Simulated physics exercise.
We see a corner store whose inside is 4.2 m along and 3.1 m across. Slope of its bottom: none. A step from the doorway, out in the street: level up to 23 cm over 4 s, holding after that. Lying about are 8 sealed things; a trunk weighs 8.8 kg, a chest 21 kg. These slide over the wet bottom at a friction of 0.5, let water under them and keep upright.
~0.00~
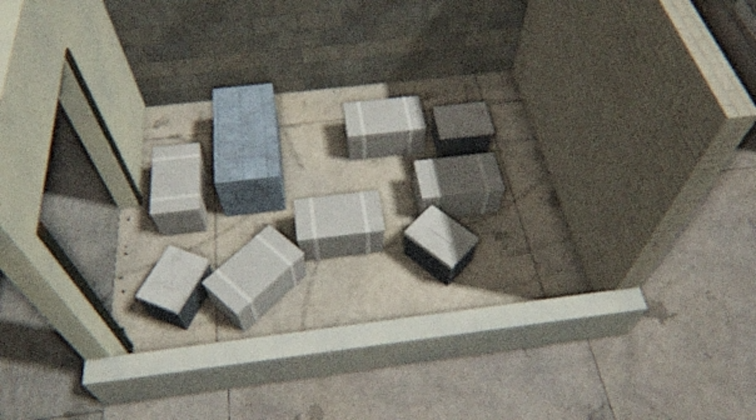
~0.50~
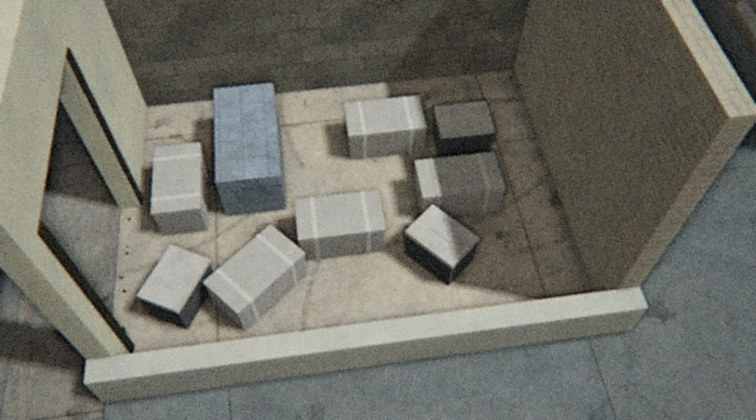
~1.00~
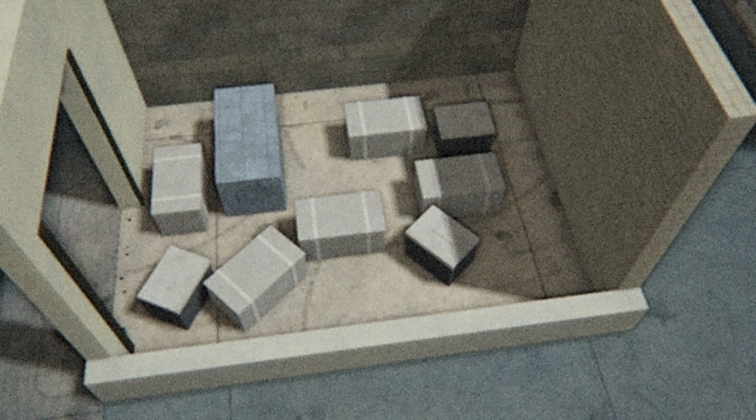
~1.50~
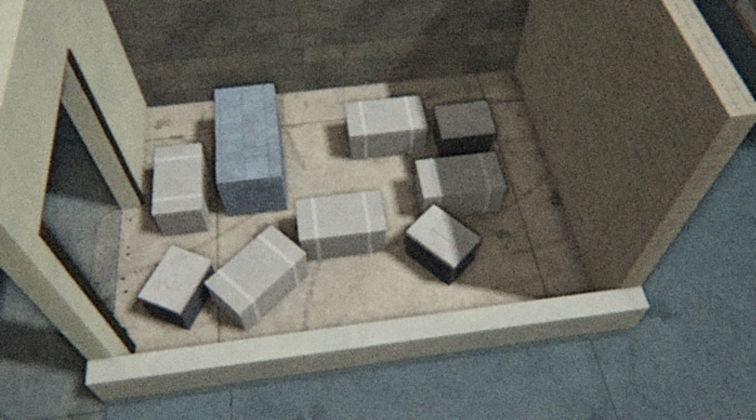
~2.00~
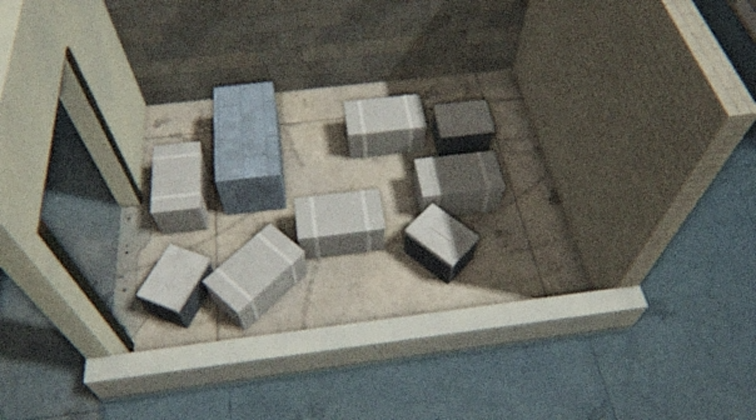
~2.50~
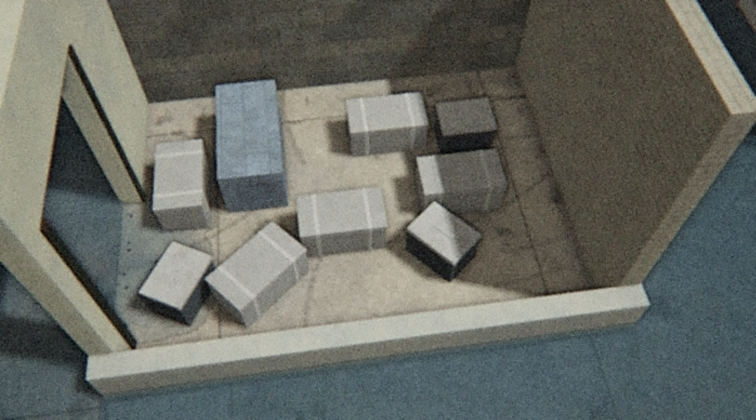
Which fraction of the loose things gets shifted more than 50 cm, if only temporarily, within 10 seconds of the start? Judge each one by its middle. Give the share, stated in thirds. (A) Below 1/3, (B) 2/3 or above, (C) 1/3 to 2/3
2/3 or above (B).
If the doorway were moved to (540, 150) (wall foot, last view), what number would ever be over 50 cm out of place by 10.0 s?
Result: 8 of them.
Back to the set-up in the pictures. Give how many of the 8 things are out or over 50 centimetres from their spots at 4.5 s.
I count 1 of them.
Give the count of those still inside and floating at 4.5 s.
Count: 0.
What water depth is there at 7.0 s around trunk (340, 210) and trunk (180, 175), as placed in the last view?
Depths: Near 5 cm, then near 8 cm.
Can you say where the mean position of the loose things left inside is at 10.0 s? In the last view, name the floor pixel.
Close to pixel (416, 153).
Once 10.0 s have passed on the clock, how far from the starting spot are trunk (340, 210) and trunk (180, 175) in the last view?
They've ended up 140 cm and 60 cm away, in that order.
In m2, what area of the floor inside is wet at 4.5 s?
At that time the wet patch spans about 5.5 m2.
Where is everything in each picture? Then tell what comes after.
A trunk at (459, 175) rests on the ground; a trunk at (254, 268) rests on the ground; water covers 0.0 m2; 0 of 8 have shifted, in the first frame.
A trunk at (459, 174) rests on the ground; a trunk at (255, 267) rests on the ground; 0.0 m2 under water; 0 of 8 have shifted, in the second frame.
A trunk at (460, 175), on the bottom; a trunk at (255, 268) rests on the ground; 0.0 m2 under water; 0 of 8 have shifted, in the third frame.
A trunk at (460, 174) rests on the ground; a trunk at (256, 268) rests on the ground; water covers 0.0 m2; 0 of 8 have shifted, in the fourth frame.
A trunk at (459, 173) rests on the ground; a trunk at (254, 266) rests on the ground; 0.0 m2 under water; 0 of 8 have shifted, in the fifth frame.
A trunk at (461, 171), on the bottom; a trunk at (256, 264) rests on the ground; water covers 0.5 m2; 0 of 8 have shifted, in the sixth frame.
After 3.5 s 0 of 8 are over 50 cm from their spots; 0 afloat.
After 4.5 s 1 of 8 are over 50 cm from their spots; 0 afloat.
After 7.0 s 6 of 8 are over 50 cm from their spots; 7 afloat.
After 10.0 s 8 of 8 are over 50 cm from their spots, and 8 have been at some point; 8 afloat.
